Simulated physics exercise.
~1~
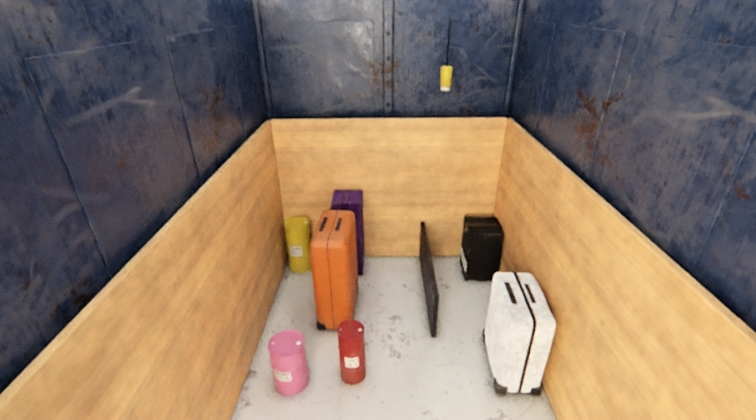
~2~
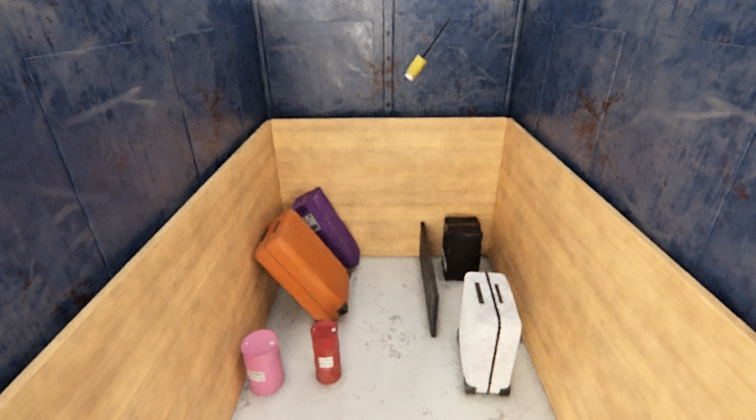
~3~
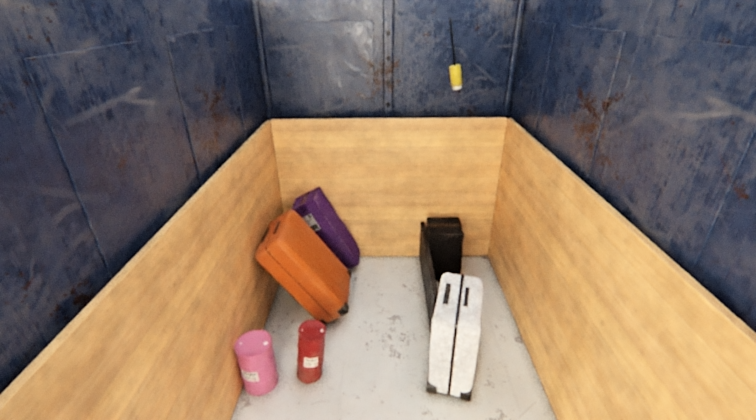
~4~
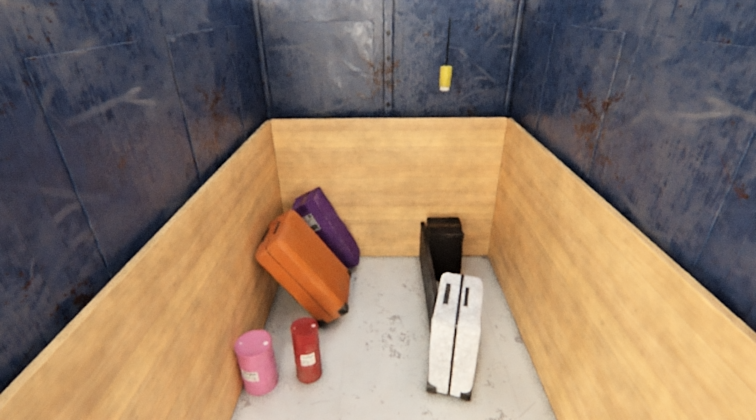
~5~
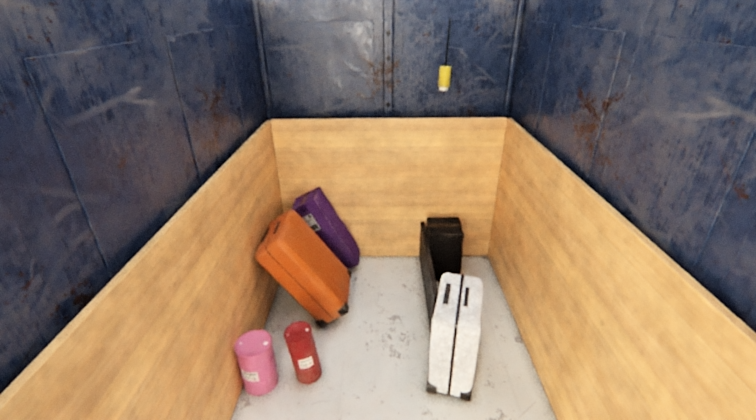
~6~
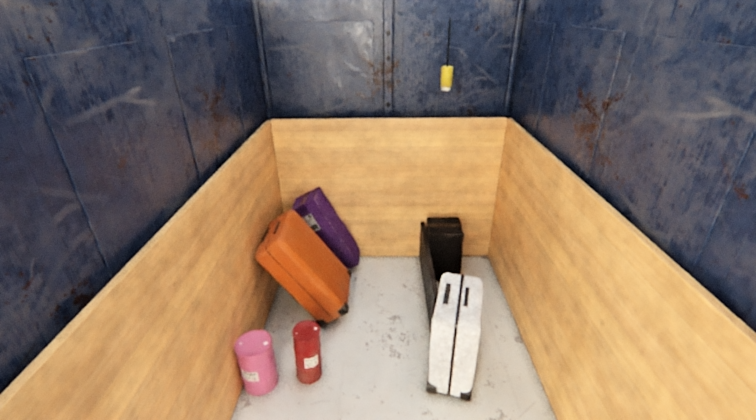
The orange and purple suitcases tipped over to the left and came to rest leaning, while the white and black cases and the red and pink canisters slid left but ended upright, and the hanging yellow lamp swung and settled.
